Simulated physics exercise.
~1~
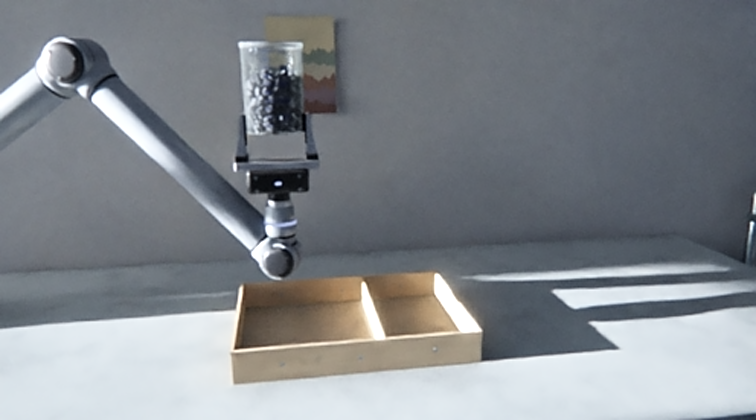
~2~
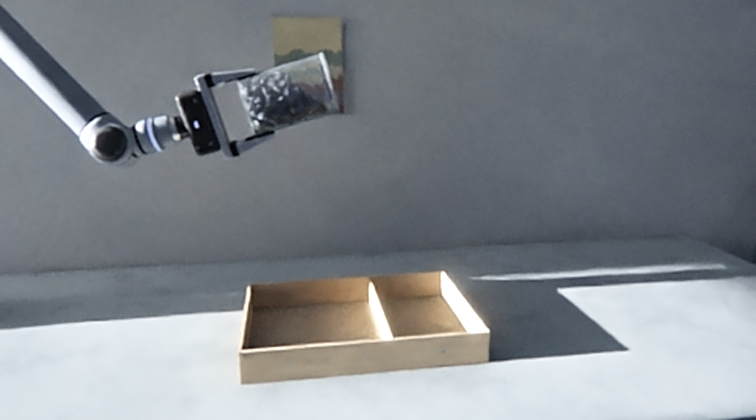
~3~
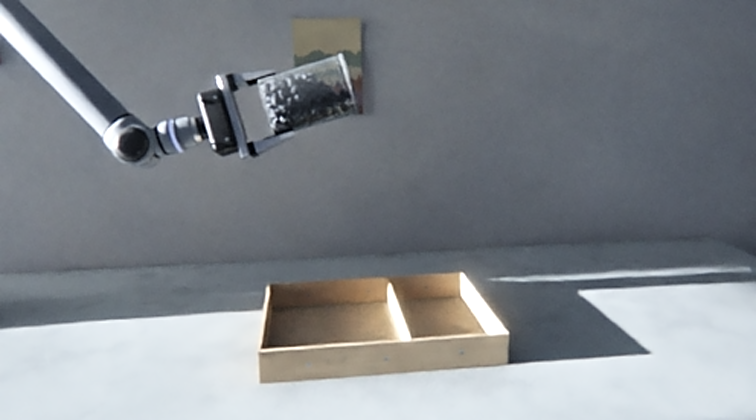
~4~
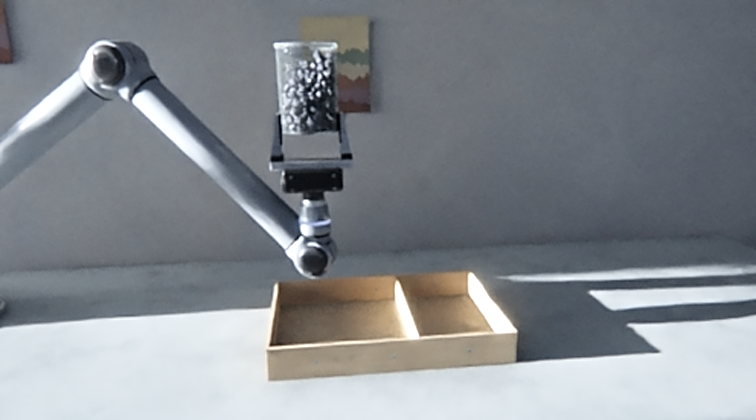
Above a sunlit table, a robot arm tips a clear cup of dark pebbles sideways over a divided wooden tray, then rights it, still full.
